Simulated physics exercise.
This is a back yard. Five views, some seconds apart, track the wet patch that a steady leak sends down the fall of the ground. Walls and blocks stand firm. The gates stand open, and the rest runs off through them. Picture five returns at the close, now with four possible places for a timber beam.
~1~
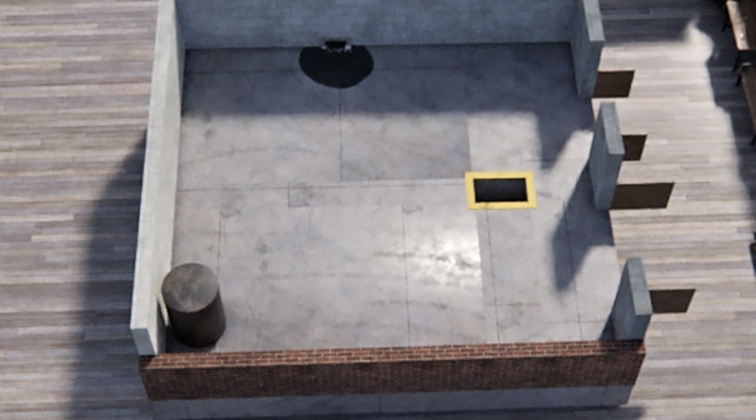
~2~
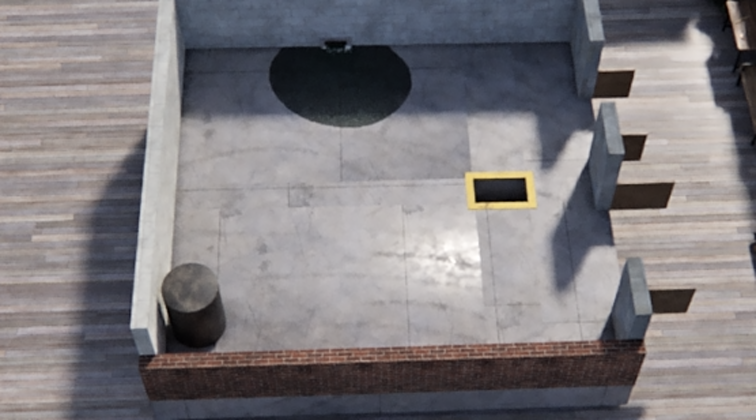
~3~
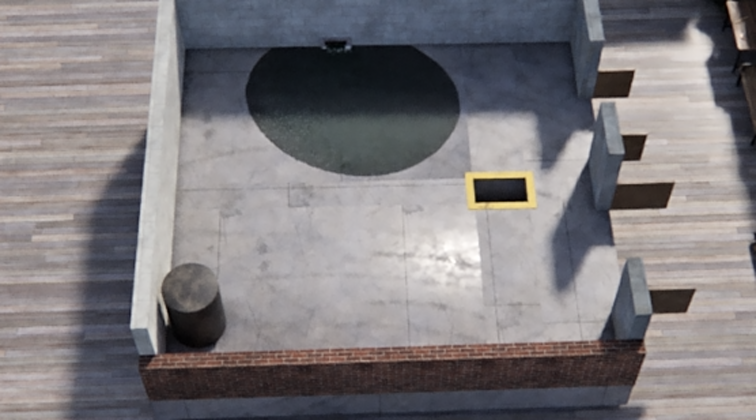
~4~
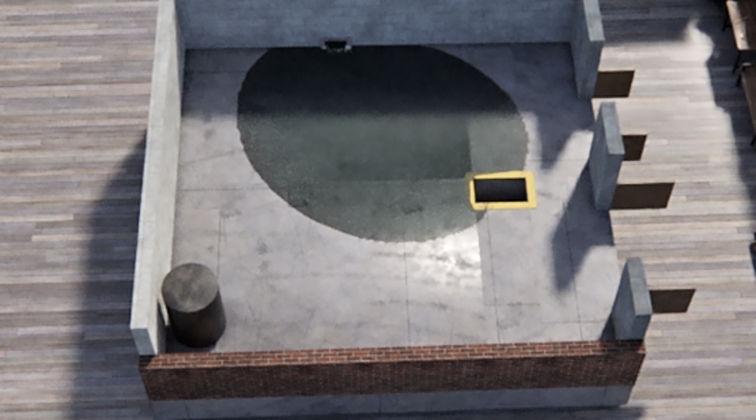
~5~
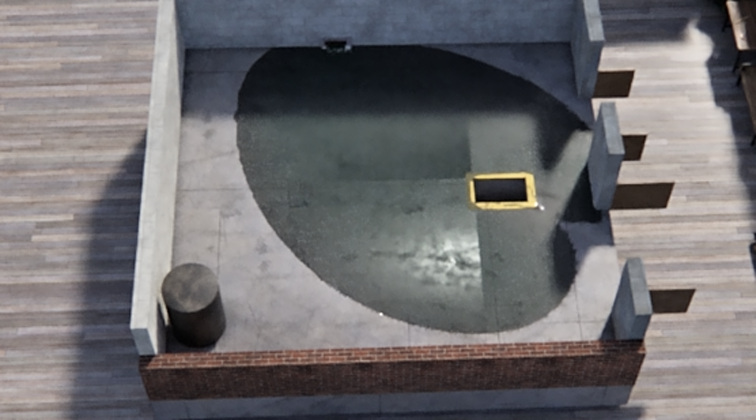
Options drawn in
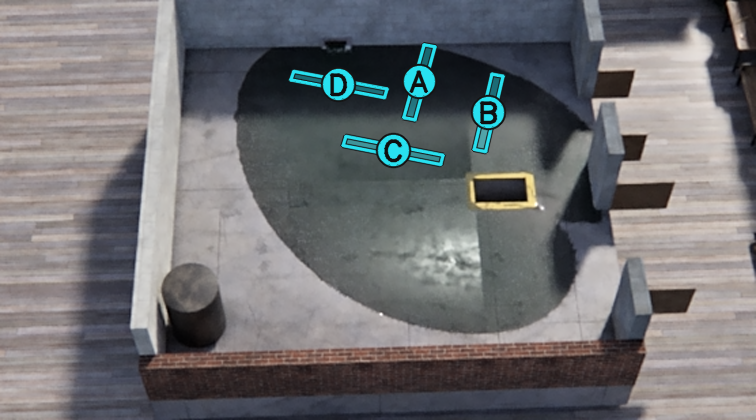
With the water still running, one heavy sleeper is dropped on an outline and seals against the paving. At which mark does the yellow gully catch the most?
Use position B.
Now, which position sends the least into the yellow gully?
D it is.
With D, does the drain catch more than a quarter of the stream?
No, it does not.
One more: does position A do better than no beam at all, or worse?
Worse.
In cyan, A from (409, 118) to (429, 45); B from (479, 150) to (497, 75); C from (344, 140) to (441, 159); D from (292, 75) to (385, 93).
With A, about 18 % of the stream goes into the yellow gully, about 81 % out by the gates.
With B, about 30 % of the stream goes into the yellow gully, about 69 % out by the gates.
With C, about 18 % of the stream goes into the yellow gully, about 81 % out by the gates.
With D, about 13 % of the stream goes into the yellow gully, about 84 % out by the gates.
